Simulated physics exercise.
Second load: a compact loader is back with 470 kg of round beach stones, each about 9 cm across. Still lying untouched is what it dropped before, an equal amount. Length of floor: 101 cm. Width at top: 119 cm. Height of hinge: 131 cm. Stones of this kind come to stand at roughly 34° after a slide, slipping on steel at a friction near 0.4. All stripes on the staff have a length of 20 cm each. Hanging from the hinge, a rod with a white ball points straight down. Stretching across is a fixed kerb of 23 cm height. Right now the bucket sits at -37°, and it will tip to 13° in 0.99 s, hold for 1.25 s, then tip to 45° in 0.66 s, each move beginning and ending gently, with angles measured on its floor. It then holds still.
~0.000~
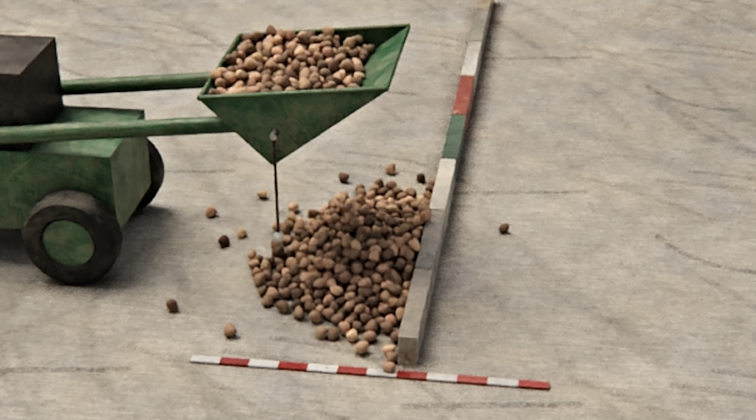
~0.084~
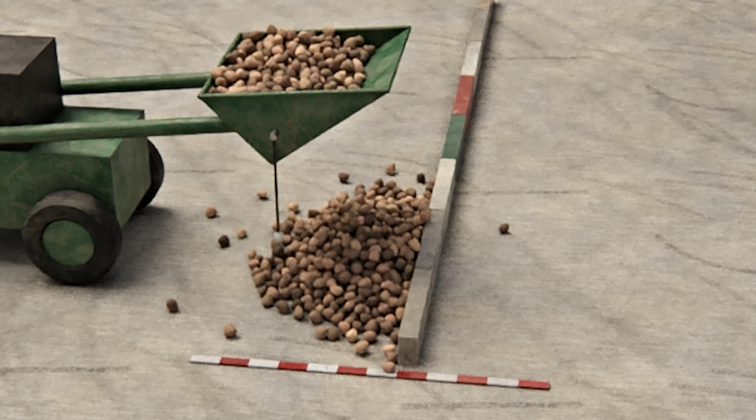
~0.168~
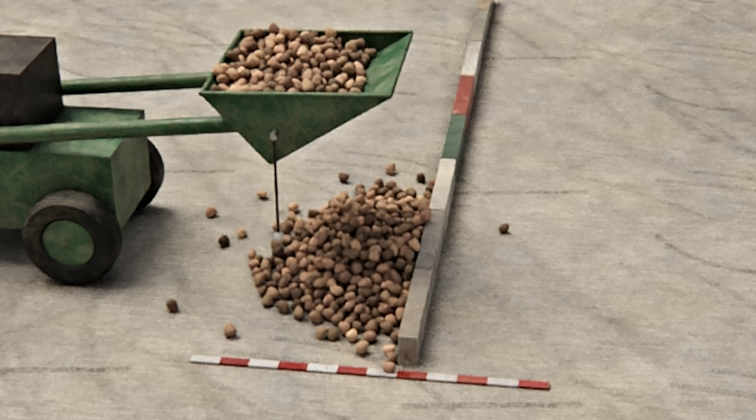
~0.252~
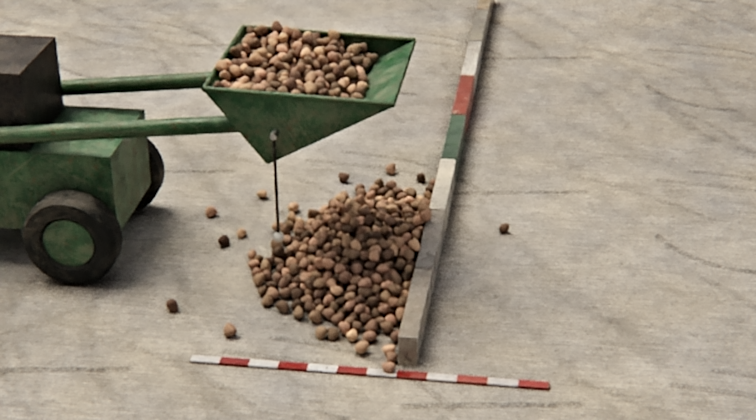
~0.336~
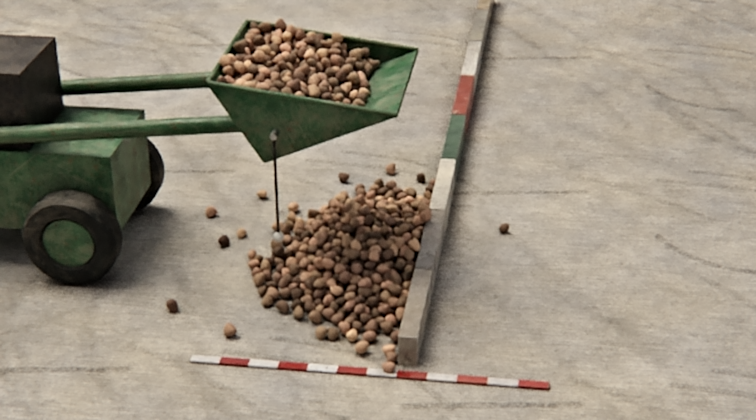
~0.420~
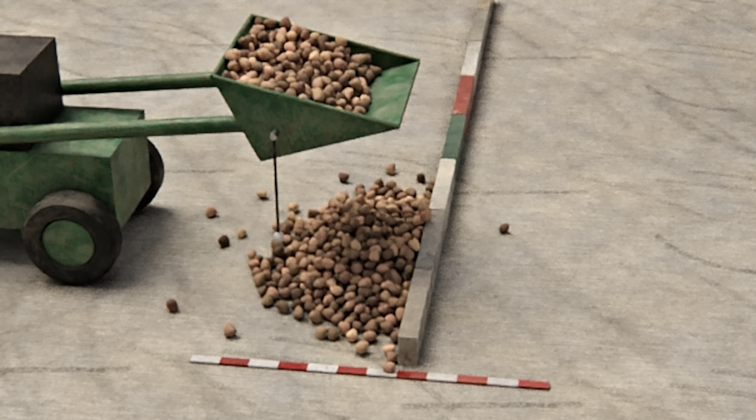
A green bucket on the arms of a compact loader tilts slowly, its right lip dipping a little more each moment while the brown round stones inside settle. The view looks down from a raised angle onto streaked pale ground, and the camera stays still. The loader stands unmoving at left, a heap of similar stones rests against a long kerb, and a red-and-white staff lies in front.
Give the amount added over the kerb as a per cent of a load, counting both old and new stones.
About 60 per cent of a load.
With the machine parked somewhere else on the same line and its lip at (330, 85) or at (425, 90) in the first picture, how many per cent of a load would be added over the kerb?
About 10 per cent from the first spot and 85 per cent from the second.
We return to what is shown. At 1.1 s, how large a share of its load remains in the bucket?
Held: Around 100 % of the load.
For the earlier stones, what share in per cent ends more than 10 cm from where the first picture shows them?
About 0 %.
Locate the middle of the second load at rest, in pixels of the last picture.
Their centre rests close to (455, 253).
After 0.7 s the floor is at 5°; in per cent of one load, 100 in the bucket, 100 on this side of the kerb; the foremost stones are at (428, 245).
After 1.1 s the floor is at 13°; in per cent of one load, 99 in the bucket, 101 on this side of the kerb; the foremost stones are at (428, 245).
After 3.3 s the floor is at 45°; in per cent of one load, 0 in the bucket, 142 on this side of the kerb, 58 over the kerb; the foremost stones are at (618, 297).
After 6.1 s the floor is at 45°; in per cent of one load, 0 in the bucket, 140 on this side of the kerb, 60 over the kerb; the foremost stones are at (621, 284). Net gain over the kerb, 60.
